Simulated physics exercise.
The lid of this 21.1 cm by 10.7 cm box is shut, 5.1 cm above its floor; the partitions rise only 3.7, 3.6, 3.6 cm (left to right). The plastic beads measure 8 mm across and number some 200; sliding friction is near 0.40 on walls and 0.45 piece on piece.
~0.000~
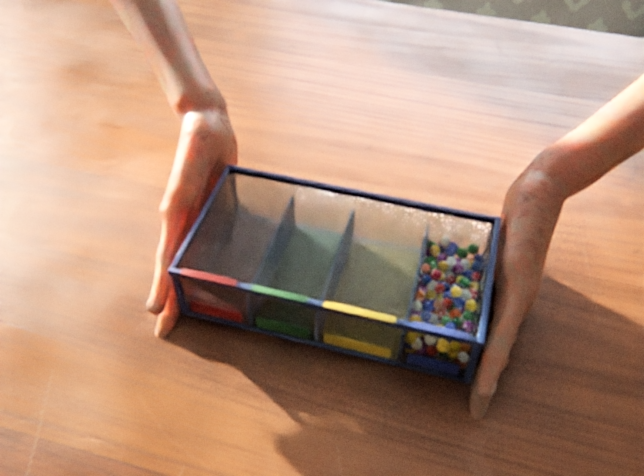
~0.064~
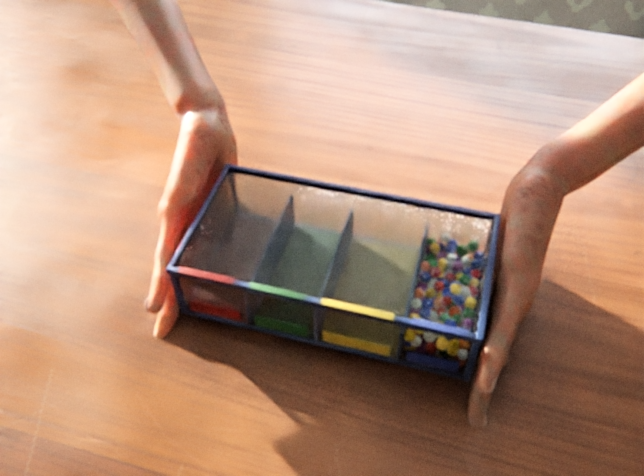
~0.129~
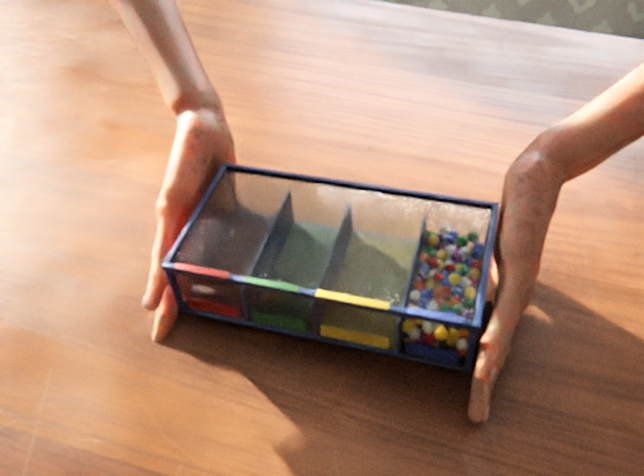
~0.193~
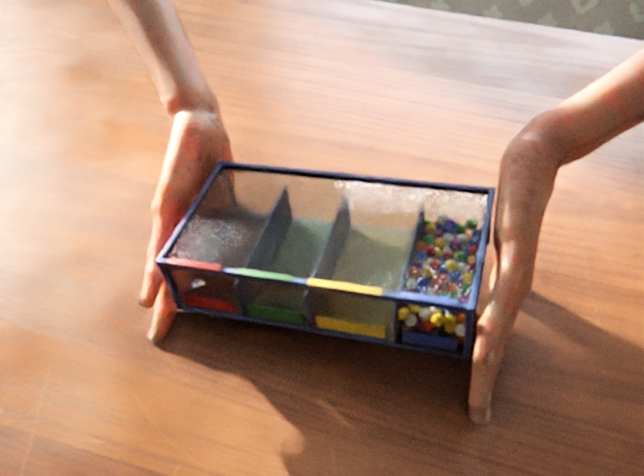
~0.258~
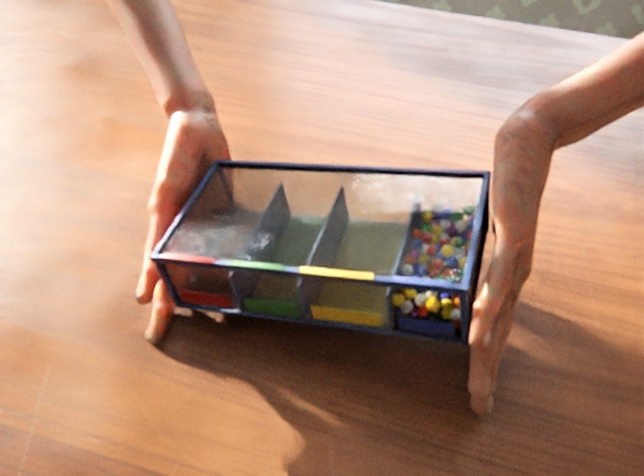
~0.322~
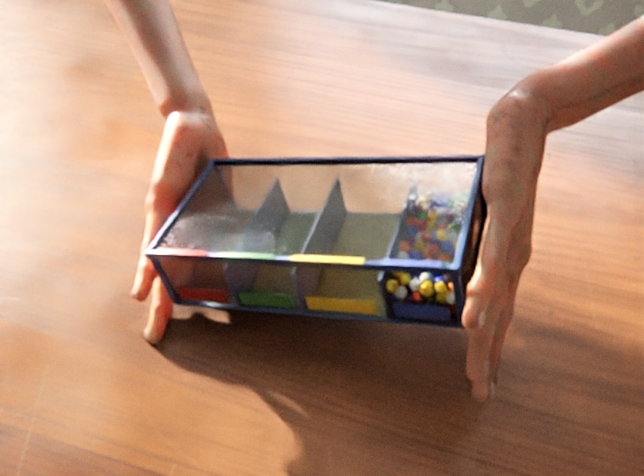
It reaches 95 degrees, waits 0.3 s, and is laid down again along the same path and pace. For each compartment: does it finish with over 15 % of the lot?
Red above, blue above, green below, yellow below.
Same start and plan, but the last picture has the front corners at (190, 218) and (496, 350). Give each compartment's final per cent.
Red 0, blue 100, green 0, yellow 0.
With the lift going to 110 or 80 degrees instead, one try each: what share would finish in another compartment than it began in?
Some 50 and 25 per cent.
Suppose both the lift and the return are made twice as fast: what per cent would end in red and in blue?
In that case red 15; blue 75.
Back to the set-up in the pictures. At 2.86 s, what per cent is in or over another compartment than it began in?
Roughly 35 per cent.
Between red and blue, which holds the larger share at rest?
It is the blue one.
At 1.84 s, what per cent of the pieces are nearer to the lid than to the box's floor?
About 50 per cent.
After 1.84 s, tilt 95 degrees; red 10 %, blue 75 %, green 5 %, yellow 5 %.
After 2.86 s, tilt 47 degrees; red 25 %, blue 65 %, green 5 %, yellow 5 %.
Then, at 3.85 s, tilt 0 degrees; red 25 %, blue 65 %, green 5 %, yellow 5 %.
At rest (4.4 s), red 25 %, blue 65 %, green 5 %, yellow 5 %.
